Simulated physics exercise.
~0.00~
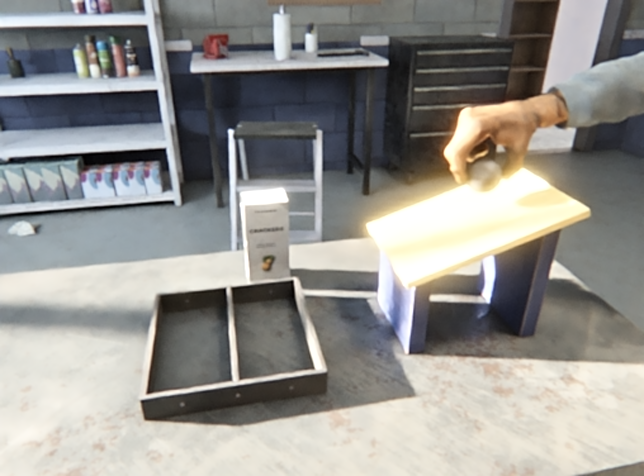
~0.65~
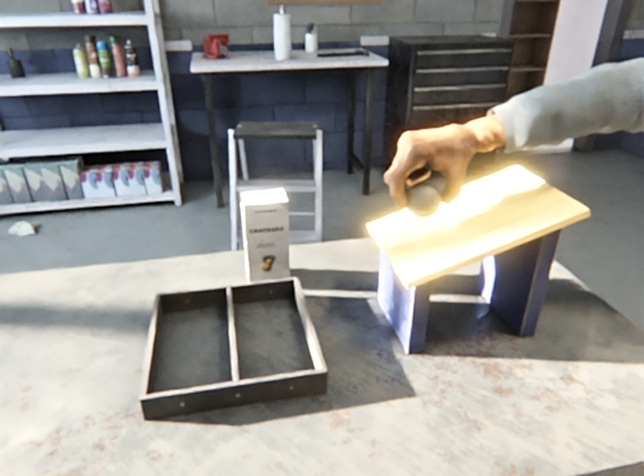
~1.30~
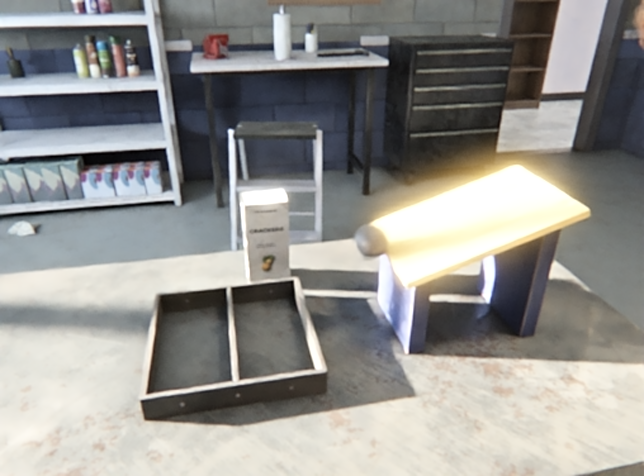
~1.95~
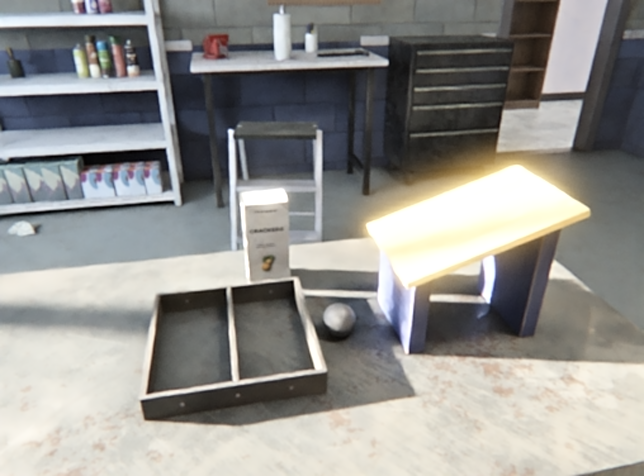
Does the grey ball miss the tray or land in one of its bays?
It misses the tray, ending up on the tabletop between the tray and the sloping board.
Grey ball rolling off a sloping board after a hand lets go, dropping to the tabletop just outside a two-bay tray.
